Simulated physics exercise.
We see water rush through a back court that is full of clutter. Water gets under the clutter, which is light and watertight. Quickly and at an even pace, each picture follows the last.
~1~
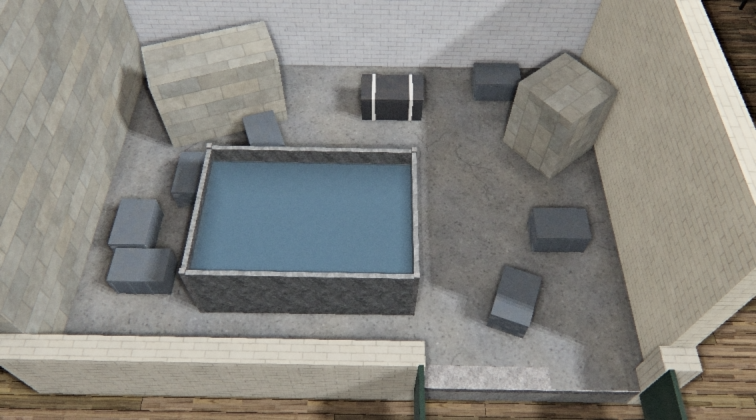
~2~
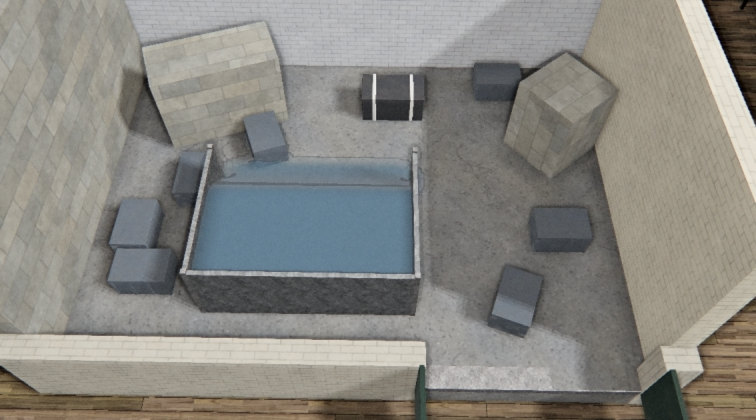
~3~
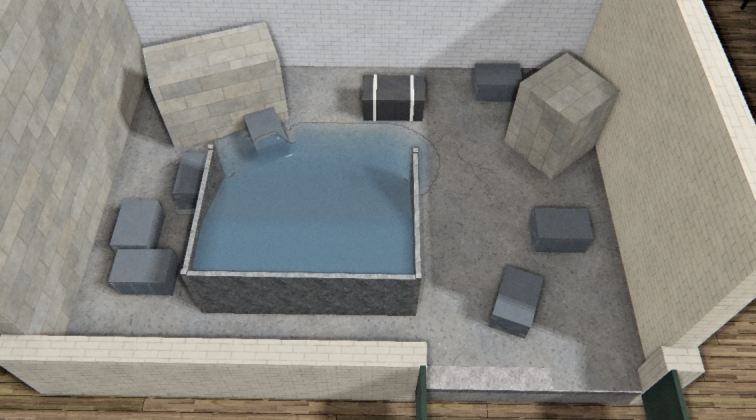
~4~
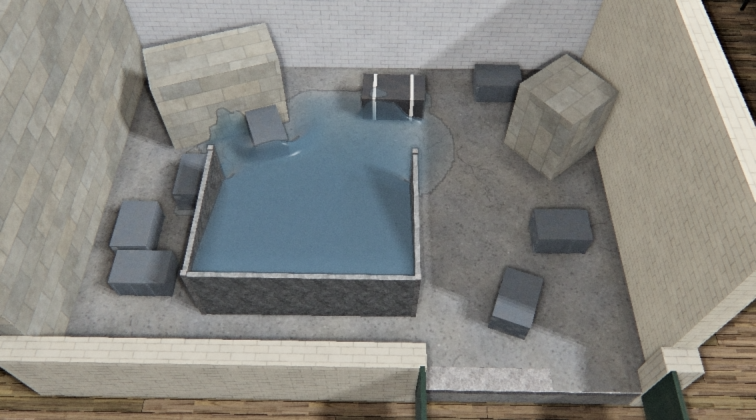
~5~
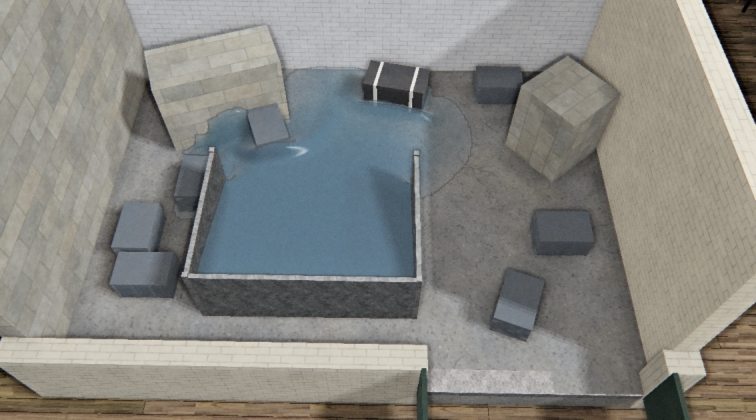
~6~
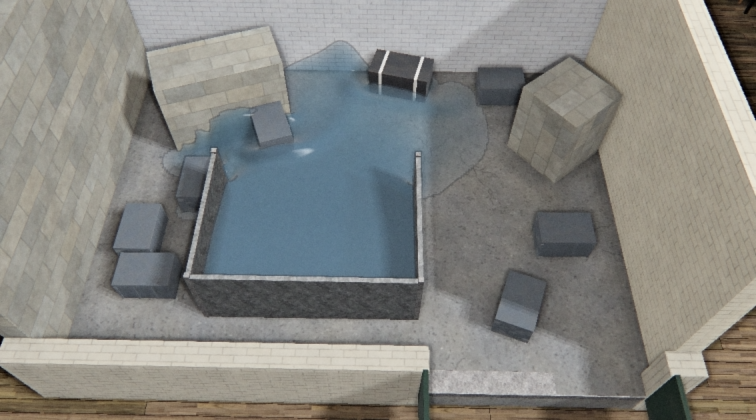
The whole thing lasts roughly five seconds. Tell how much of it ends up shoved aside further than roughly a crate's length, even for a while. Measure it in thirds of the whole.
High band.
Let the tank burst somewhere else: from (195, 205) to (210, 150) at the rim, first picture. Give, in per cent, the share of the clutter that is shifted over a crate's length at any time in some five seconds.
That works out to about 50 per cent of them.
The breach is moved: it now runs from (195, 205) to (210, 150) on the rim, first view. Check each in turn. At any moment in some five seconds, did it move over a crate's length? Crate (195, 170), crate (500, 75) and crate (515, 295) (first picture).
Lab note - in sequence: Travelled far enough; did not travel far; did not travel far.
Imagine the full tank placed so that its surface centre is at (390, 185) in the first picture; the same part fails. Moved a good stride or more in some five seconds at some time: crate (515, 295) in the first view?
For this item: Stayed within that.
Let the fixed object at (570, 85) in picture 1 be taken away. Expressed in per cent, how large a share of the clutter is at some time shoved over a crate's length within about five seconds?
Close to 100 percent, I'd say.
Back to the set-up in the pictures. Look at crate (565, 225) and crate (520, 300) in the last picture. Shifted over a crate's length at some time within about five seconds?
Order as asked - displaced that much, stays inside that.
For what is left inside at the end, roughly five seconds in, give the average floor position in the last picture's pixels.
Mean position: Approx. (355, 229) px.
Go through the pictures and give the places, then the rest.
The first picture shows a trunk at (393, 87), on the bottom; a crate at (263, 131) rests on the ground; 0 of 8 have shifted.
The second picture shows a trunk at (393, 87) rests on the ground; a crate at (264, 131), on the bottom; 0 of 8 have shifted.
The third picture shows a trunk at (394, 87), on the bottom; a crate at (265, 127), on the bottom, close to its start; 1 of 8 have shifted.
The fourth picture shows a trunk at (394, 87), on the bottom, close to its start; a crate at (266, 125), on the bottom, close to its start; 1 of 8 have shifted.
The fifth picture shows a trunk at (397, 76) rests on the ground, close to its start; a crate at (267, 123), on the bottom, close to its start; 2 of 8 have shifted.
The sixth picture shows a trunk at (402, 65) rests on the ground, a stride from its start; a crate at (270, 121) floats, close to its start; 2 of 8 have shifted.
A moment on, 1 of 8 are well off their spots; 2 afloat.
Next, 3 of 8 are well off their spots; 3 afloat.
Later, 4 of 8 are well off their spots; 3 afloat.
In the end, 7 of 8 are well off their spots, and 7 have been at some point; 6 afloat.
